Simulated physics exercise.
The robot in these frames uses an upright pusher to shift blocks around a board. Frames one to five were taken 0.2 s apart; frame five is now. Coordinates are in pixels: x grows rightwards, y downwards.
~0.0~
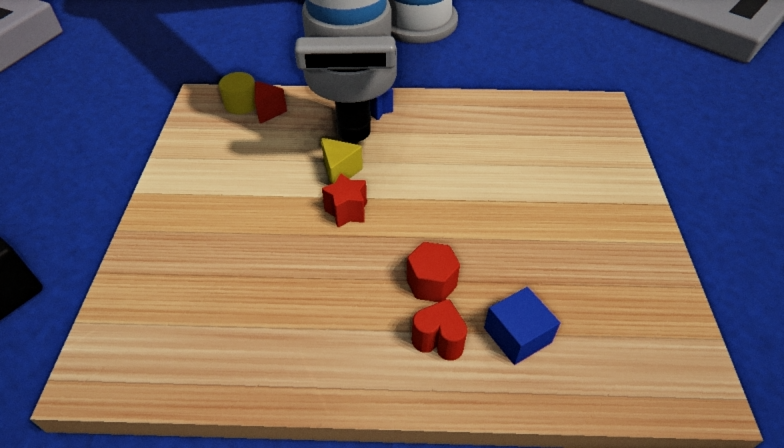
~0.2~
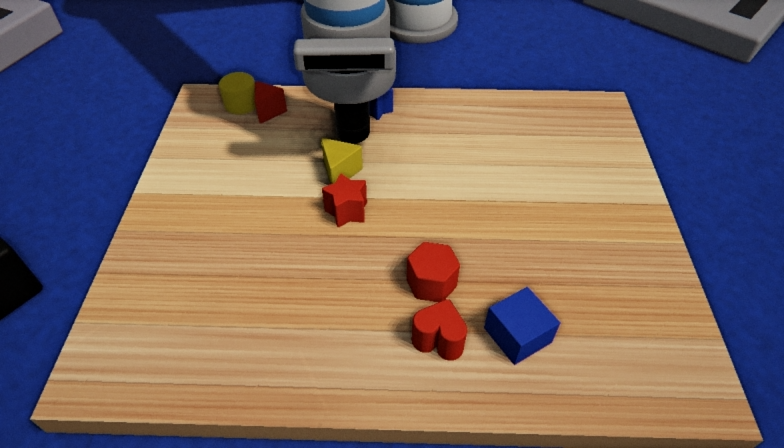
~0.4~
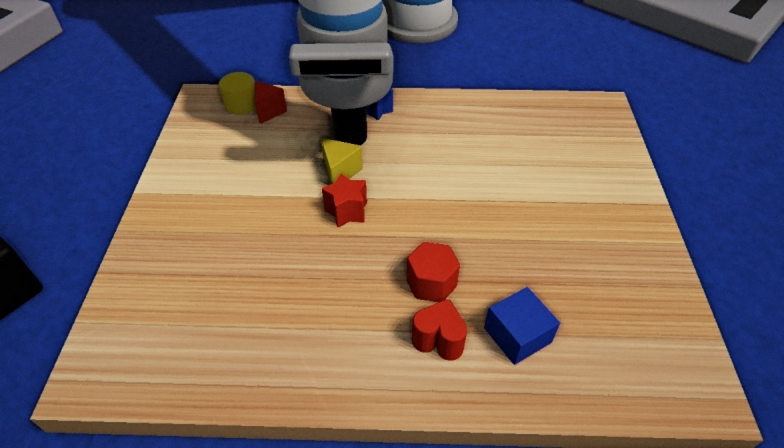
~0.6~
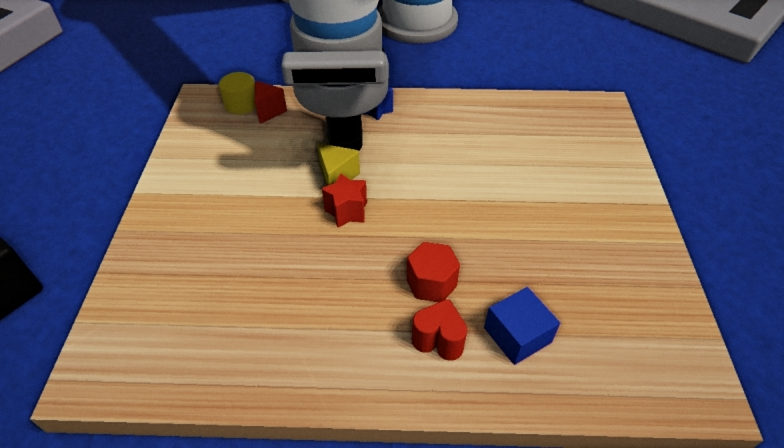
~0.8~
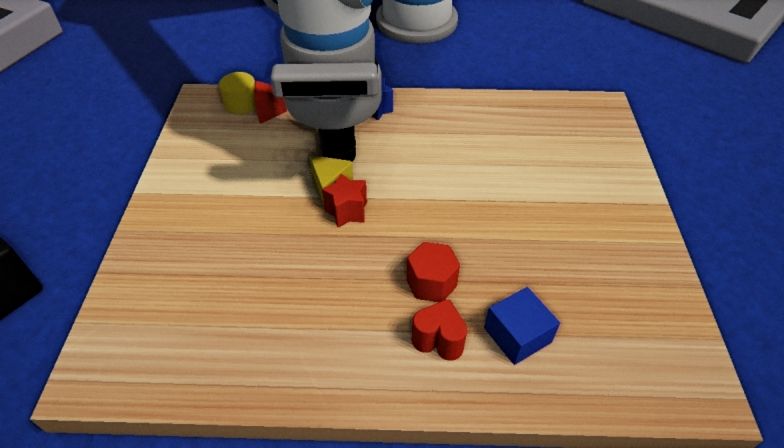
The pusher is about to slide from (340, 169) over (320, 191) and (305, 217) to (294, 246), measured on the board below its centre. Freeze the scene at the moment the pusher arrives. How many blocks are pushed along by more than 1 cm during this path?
That push would leave one block displaced by more than about 1 cm.
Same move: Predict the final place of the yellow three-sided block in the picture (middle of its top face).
I predict (276, 251).
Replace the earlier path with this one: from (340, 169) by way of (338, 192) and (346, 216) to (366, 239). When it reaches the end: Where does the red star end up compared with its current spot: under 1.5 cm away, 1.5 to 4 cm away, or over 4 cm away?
Covers over 4 cm.
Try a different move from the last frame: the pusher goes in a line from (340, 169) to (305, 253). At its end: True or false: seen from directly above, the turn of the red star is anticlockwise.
True
On the path given first. One third of the way, pusher (319, 179); yellow three-sided block (307, 191); red star (347, 191).
Two thirds of the way, pusher (303, 205); yellow three-sided block (291, 220); red star (348, 192), turned 15° anticlockwise.
At the end, pusher (292, 234); yellow three-sided block (276, 251); red star (348, 192), turned 15° anticlockwise.
